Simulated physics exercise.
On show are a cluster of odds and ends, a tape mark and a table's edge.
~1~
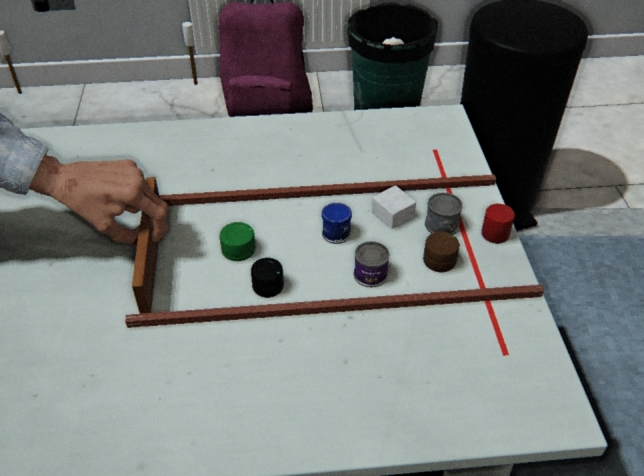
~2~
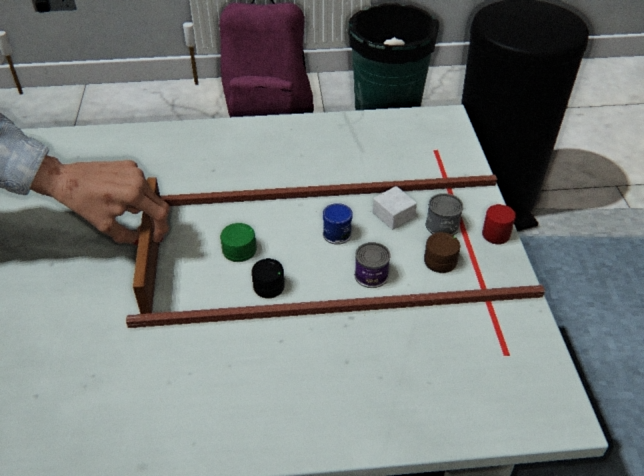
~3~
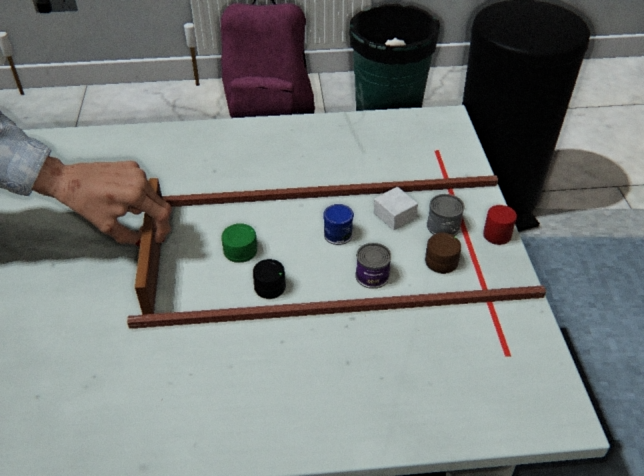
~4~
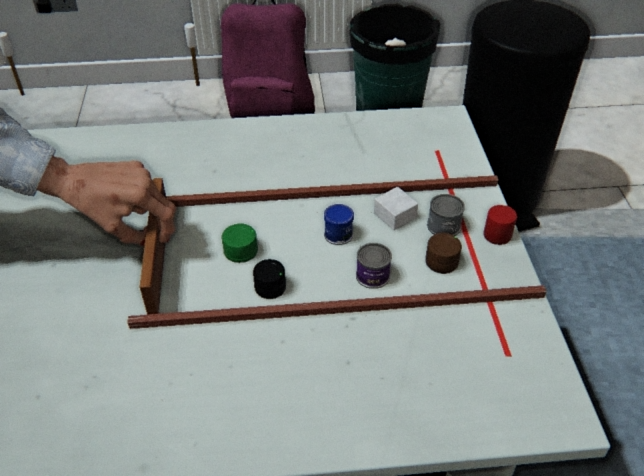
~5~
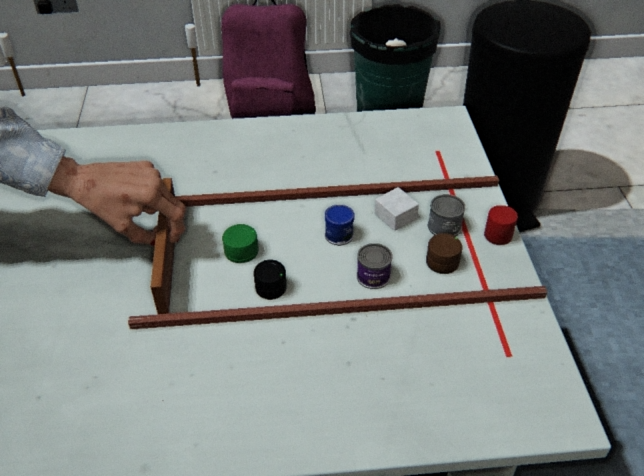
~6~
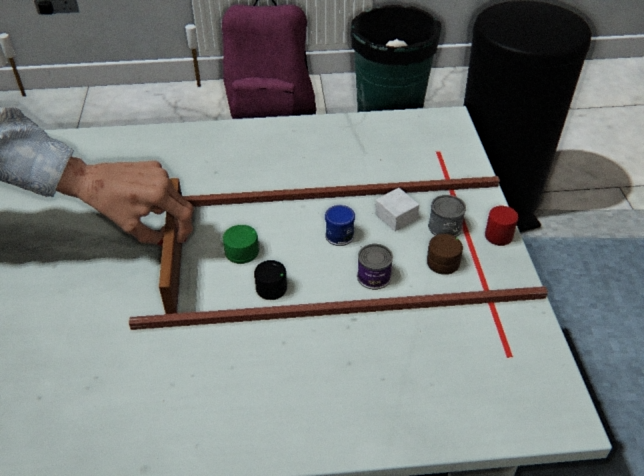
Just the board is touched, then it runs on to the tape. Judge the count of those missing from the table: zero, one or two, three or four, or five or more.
My judgement: One or two.
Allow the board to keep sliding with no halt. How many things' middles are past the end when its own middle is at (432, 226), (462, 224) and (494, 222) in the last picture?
The counts would come out as 0, 1 and 4.
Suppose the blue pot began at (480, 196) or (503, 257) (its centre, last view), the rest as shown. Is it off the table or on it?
The blue pot stays put at the first spot and goes down at the second.
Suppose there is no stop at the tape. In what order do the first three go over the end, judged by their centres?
Red lid, brown lid, grey pot.
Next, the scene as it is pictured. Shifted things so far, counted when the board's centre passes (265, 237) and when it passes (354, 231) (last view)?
First 2, then 5.
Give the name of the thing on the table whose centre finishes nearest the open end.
It's the brown lid.
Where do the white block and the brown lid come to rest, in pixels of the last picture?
Final centres, in order: Near (471, 192), near (526, 231).
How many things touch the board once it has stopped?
Contact count: 4.
Early on, none off yet; red lid at rest near (501, 226); grey pot at rest near (447, 217); brown lid at rest near (445, 254).
A while later, none off yet; red lid moving near (506, 223); grey pot travelled about its own width near (467, 212); brown lid travelled about its own width near (492, 241).
Finally, the number that fall off is one or two; lost, red lid.
